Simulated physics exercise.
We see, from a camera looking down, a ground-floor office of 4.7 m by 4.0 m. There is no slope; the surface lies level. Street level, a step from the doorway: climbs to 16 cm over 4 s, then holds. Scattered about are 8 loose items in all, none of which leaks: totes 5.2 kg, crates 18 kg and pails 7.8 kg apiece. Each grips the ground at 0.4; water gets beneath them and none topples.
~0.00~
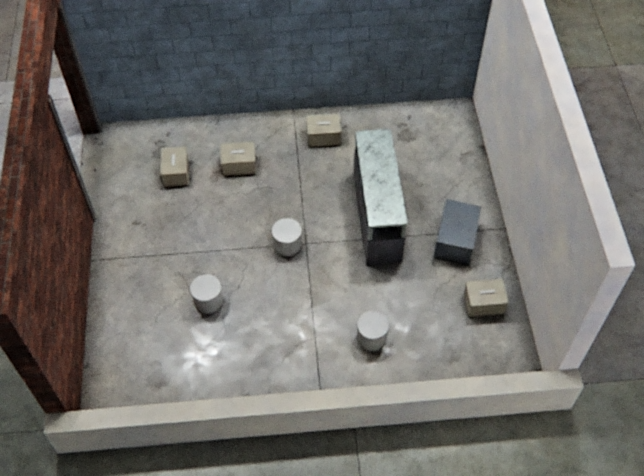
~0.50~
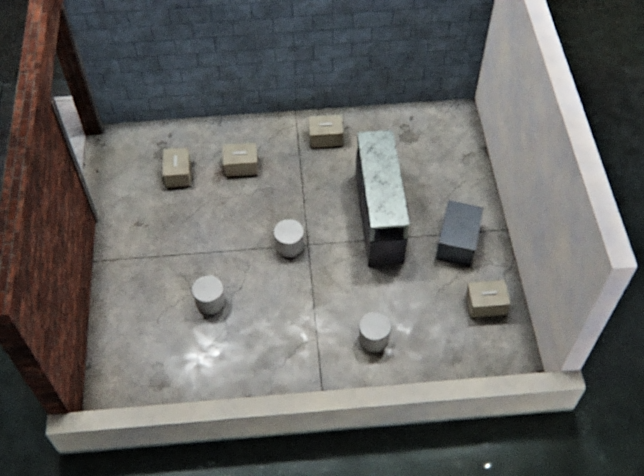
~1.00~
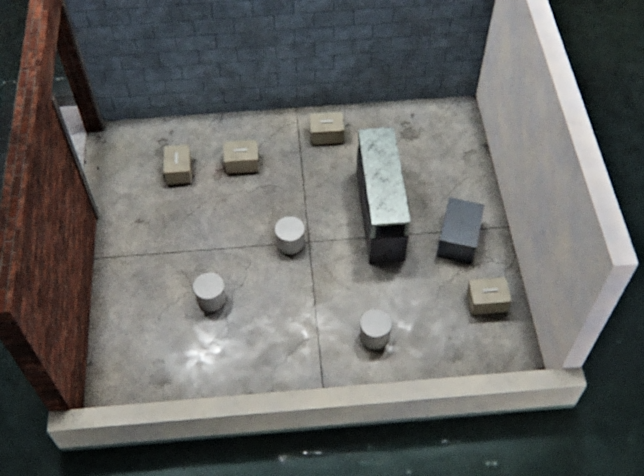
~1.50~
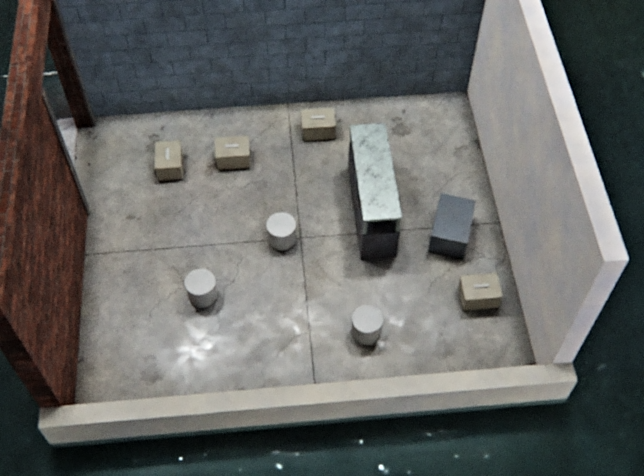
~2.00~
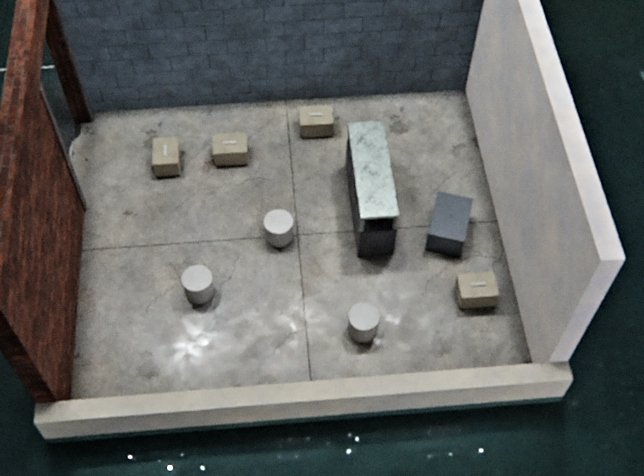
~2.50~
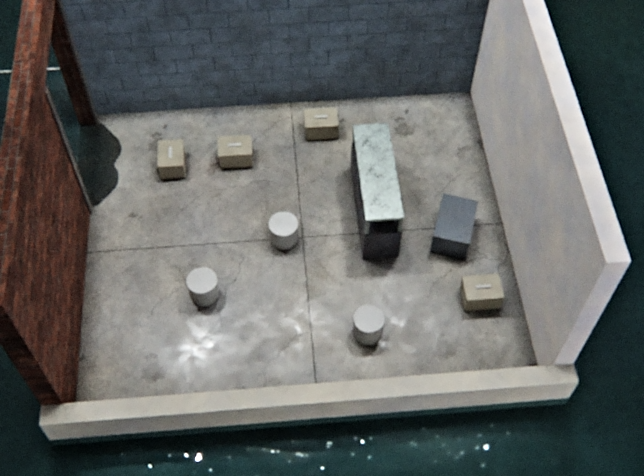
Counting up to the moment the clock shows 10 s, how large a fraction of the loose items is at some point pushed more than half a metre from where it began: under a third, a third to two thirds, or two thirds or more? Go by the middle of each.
Watching this, I'd call it a moderate share.
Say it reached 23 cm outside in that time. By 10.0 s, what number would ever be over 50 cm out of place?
6.
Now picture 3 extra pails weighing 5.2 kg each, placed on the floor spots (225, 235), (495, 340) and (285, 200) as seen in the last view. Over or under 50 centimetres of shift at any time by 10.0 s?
The three, in order: Smaller shift, smaller shift, larger.
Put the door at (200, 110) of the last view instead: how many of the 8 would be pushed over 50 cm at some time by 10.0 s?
That would give 2.
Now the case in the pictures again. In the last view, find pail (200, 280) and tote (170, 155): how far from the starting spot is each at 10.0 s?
0 cm and 300 cm respectively.
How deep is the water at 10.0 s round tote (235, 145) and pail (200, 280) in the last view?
I'd put it at 9 cm and 2 cm respectively.
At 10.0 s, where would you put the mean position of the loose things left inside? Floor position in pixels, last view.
Roughly at (370, 263).
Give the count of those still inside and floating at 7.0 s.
At that instant the tally stands at 2.
After 3.5 s 0 of 8 are over 50 cm from their spots; 0 afloat.
After 4.5 s 1 of 8 are over 50 cm from their spots; 0 afloat.
After 7.0 s 3 of 8 are over 50 cm from their spots; 2 afloat.
After 10.0 s 3 of 8 are over 50 cm from their spots, and 3 have been at some point; 2 afloat.
